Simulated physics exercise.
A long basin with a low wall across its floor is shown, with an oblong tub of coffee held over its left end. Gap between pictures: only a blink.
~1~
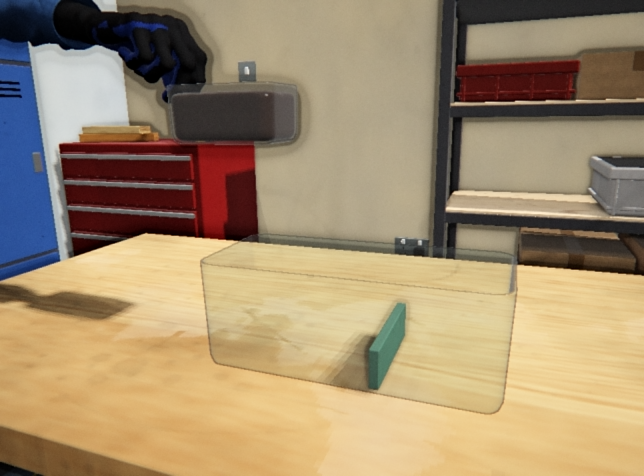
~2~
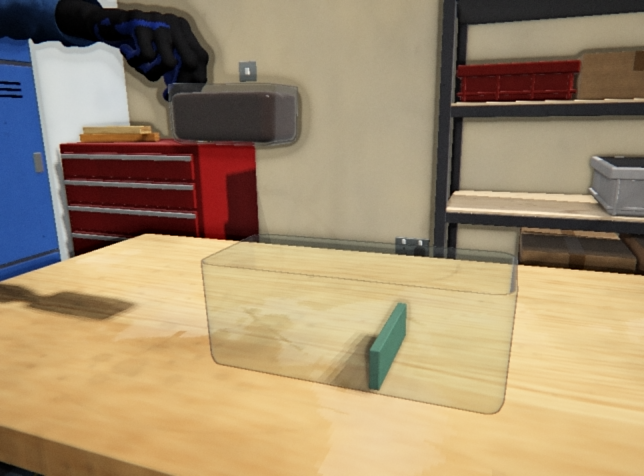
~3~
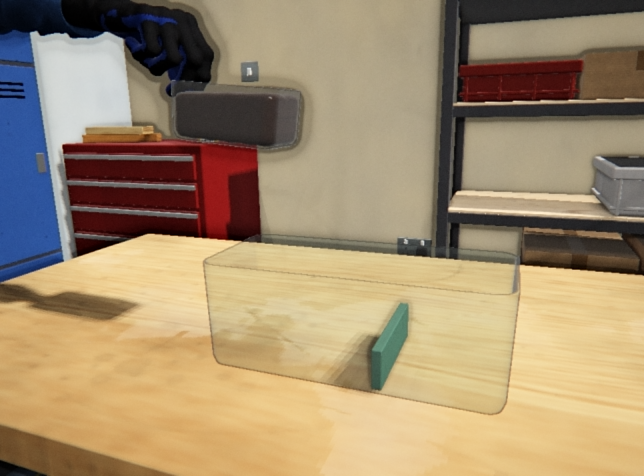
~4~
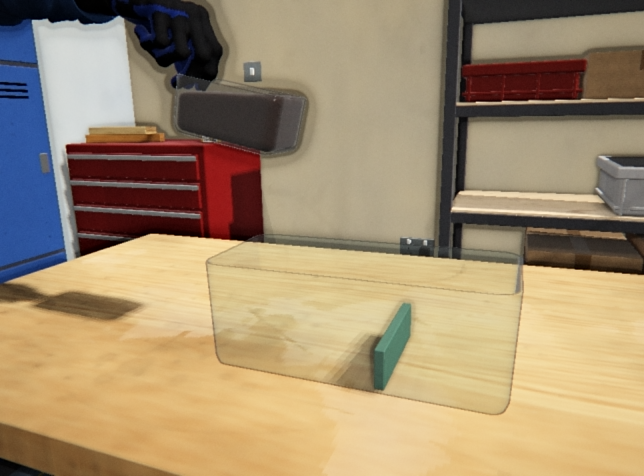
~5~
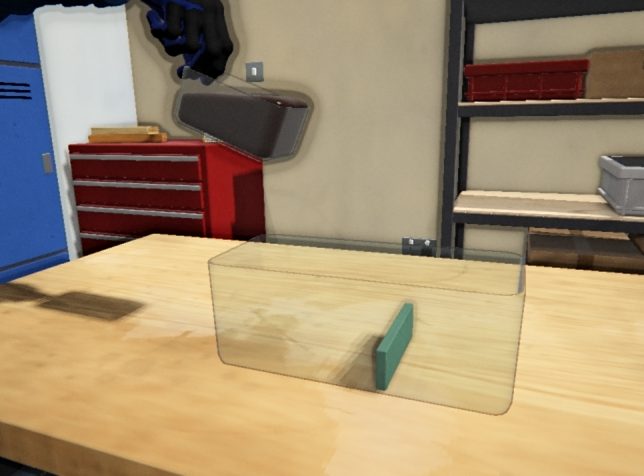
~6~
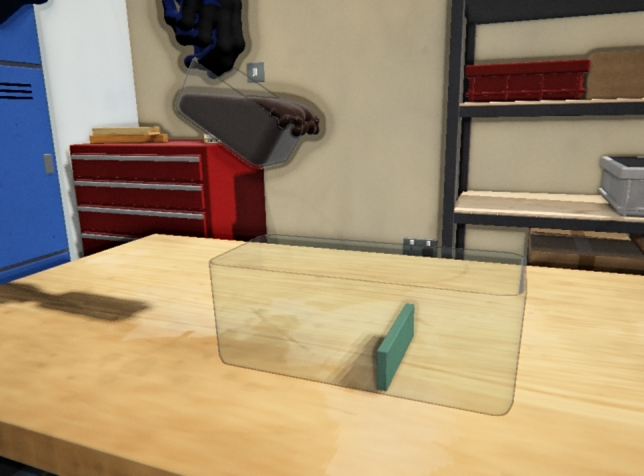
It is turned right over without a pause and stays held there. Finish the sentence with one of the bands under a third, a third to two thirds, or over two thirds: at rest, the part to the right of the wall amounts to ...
At rest, the part to the right of the wall amounts to under a third.
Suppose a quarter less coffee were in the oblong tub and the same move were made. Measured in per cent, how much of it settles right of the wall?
About 5 percent.
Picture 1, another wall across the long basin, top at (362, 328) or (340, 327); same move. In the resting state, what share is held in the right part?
About 35 % and 65 %.
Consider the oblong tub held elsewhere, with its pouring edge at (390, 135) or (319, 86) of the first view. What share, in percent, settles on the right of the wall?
In order: Close to 80 and 40 percent.
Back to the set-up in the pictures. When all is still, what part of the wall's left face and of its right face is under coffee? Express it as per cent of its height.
On the left it is 40 per cent, on the right 0.
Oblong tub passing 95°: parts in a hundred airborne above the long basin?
Something close to 40 percent of it.
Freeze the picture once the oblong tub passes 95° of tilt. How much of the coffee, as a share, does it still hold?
About 15 per cent.
A moment on, the tilt is 95° and 14 per cent is still to pour, 44 is left of the wall and 0 right of it.
Next, the tilt is 113° and 2 per cent is still to pour, 89 is left of the wall and 4 right of it.
Then the tilt is 113° and 0 per cent is still to pour, 94 is left of the wall and 5 right of it.
Later the tilt is 113° and 0 per cent is still to pour, 94 is left of the wall and 5 right of it.
Finally, 94 per cent lies left of the wall, 5 right of it and 1 outside.
